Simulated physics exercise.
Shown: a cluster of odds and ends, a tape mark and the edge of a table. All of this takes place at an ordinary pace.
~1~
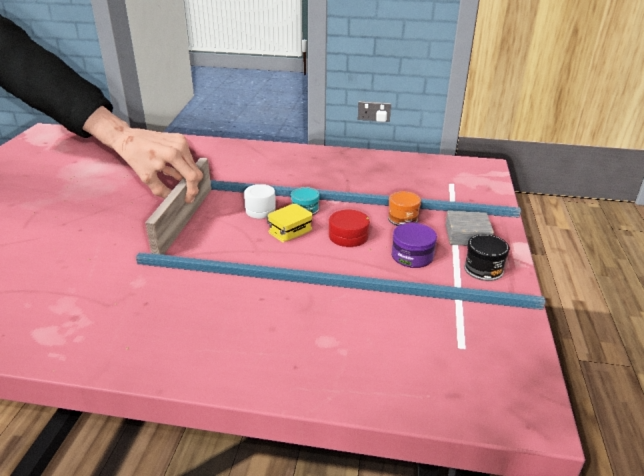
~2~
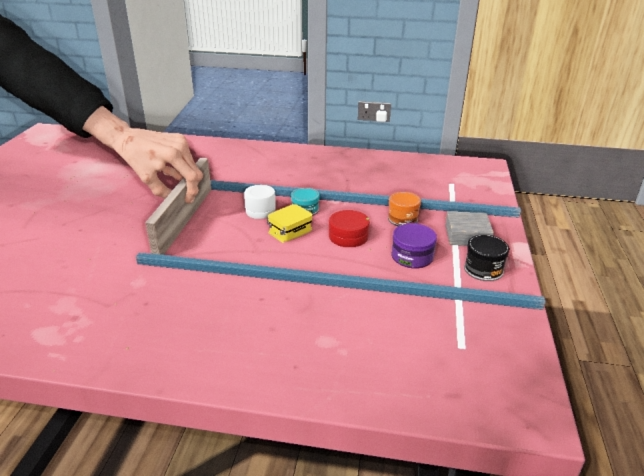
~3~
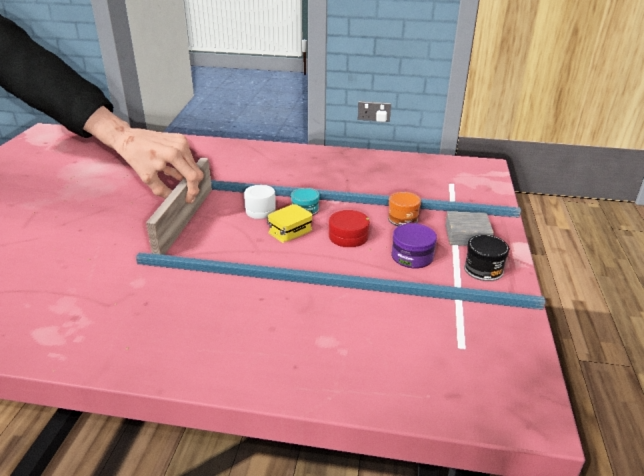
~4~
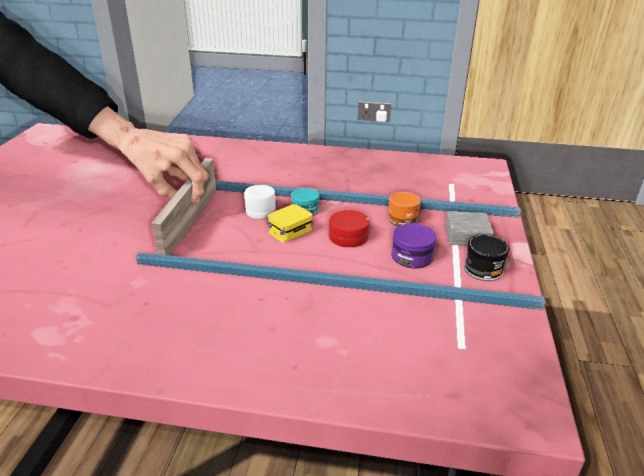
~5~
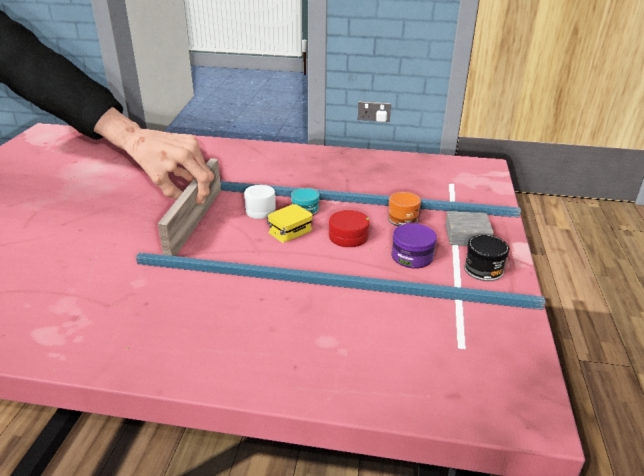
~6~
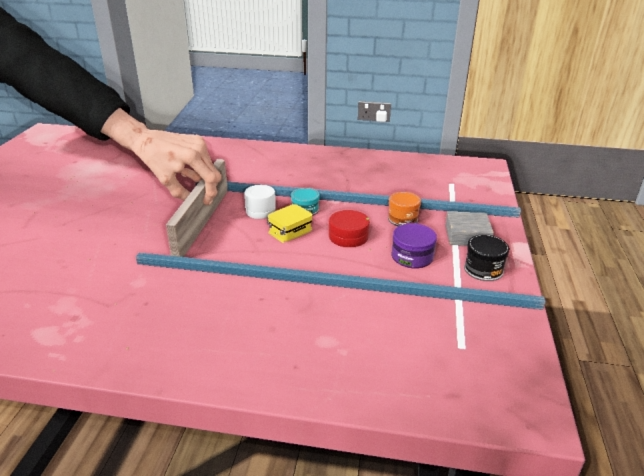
A hand gripping an upright board stayed nearly still at first, then slid it slightly to the right between two blue strips on a pink table, while the colourful tubs and grey block sat unmoved.
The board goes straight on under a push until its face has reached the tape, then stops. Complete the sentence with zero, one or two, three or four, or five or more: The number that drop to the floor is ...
The number that drop to the floor is one or two.
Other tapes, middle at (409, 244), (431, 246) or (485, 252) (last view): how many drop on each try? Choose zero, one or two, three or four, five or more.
No fall at all; not one; three to four.
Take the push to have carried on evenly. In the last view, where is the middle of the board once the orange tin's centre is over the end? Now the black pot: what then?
With the orange tin it sits around (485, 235), with the black pot around (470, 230).
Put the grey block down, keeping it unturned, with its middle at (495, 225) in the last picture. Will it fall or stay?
Observed: The grey block is not kept up.
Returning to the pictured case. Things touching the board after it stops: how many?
My count gives 4.
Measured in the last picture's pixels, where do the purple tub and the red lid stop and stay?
(482, 270), and the other (513, 240).
Soon after, none off yet; black pot at rest near (486, 258); grey block at rest near (469, 229); purple tub at rest near (414, 246).
By the end, the number that fall off is one or two; fallen, grey block.
